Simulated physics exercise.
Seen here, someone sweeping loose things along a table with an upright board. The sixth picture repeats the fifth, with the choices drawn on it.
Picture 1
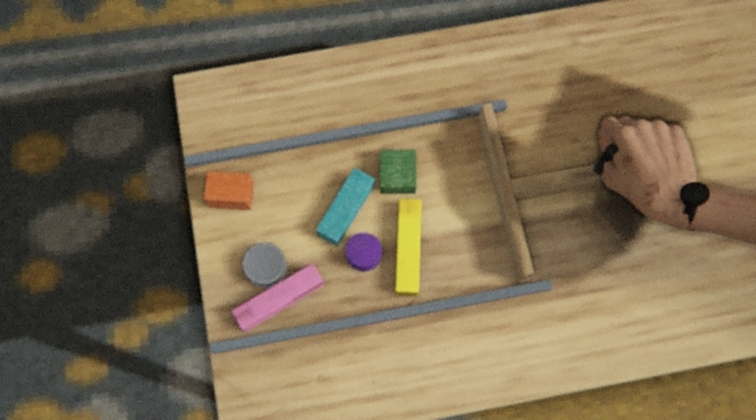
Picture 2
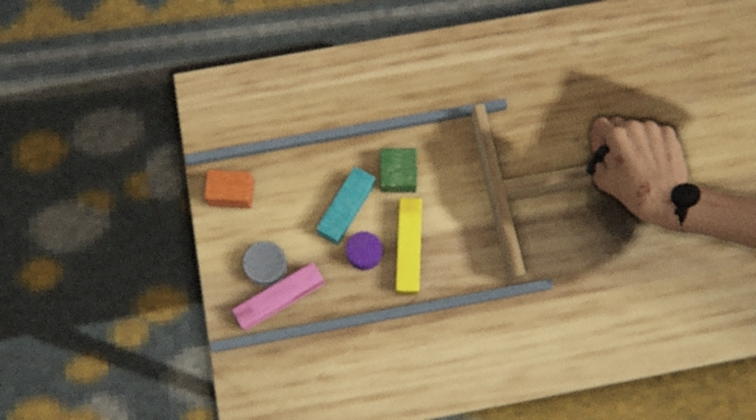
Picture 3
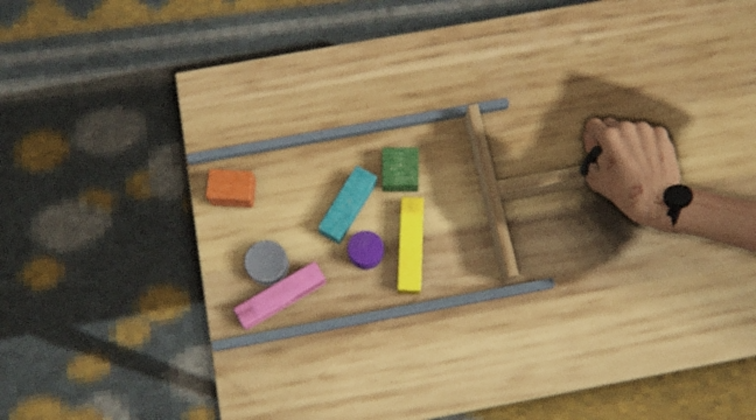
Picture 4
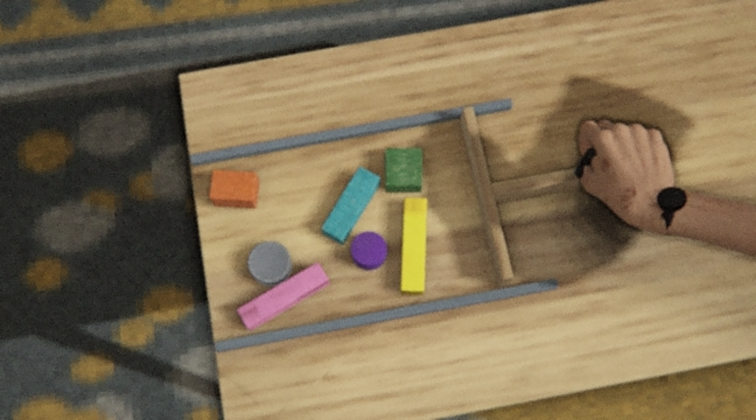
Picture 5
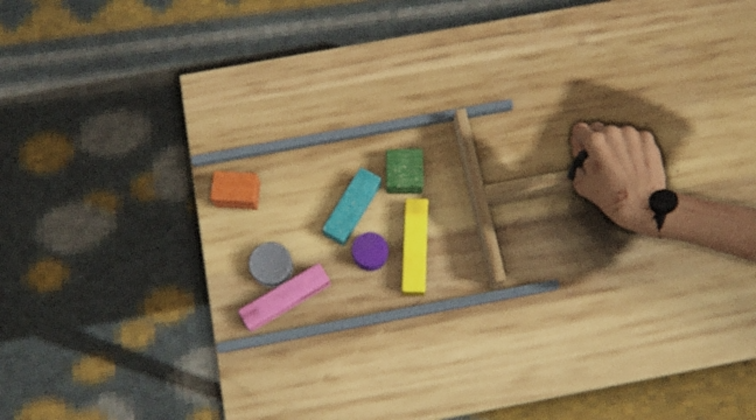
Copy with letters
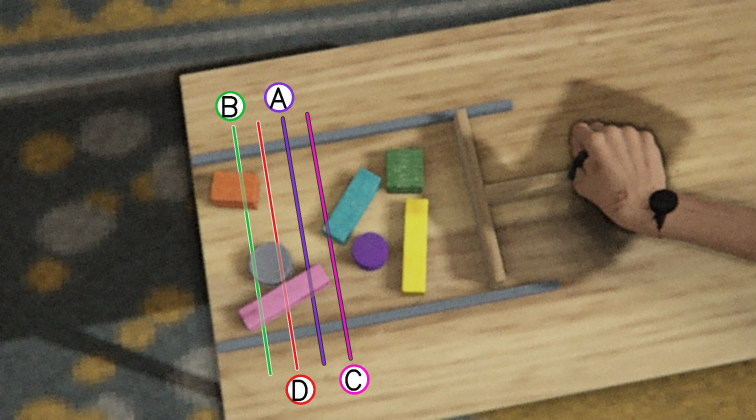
A hand sliding a wooden board slowly left between two grey rails, toward coloured blocks and round pieces that stay unmoved.
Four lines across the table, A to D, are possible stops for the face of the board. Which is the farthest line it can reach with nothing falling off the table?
No farther than A.
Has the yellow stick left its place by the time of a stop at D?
By then, yes.
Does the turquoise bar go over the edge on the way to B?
Yes.
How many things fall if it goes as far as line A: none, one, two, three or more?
The count is none.
On the marked copy, A at (302, 236); B at (251, 245); C at (328, 231); D at (277, 240).
Taking A. A third of the way, board (415, 204); turquoise bar (342, 212); green block (383, 176).
Two thirds of the way, board (351, 215); grey tin (256, 269); pink stick (263, 303).
When it is over, board (304, 224); grey tin (216, 279); pink stick (224, 318); nothing has fallen.
As for the rest, B drops the turquoise bar, orange block, grey tin and pink stick; C is safe but short; D drops the orange block, grey tin and pink stick.
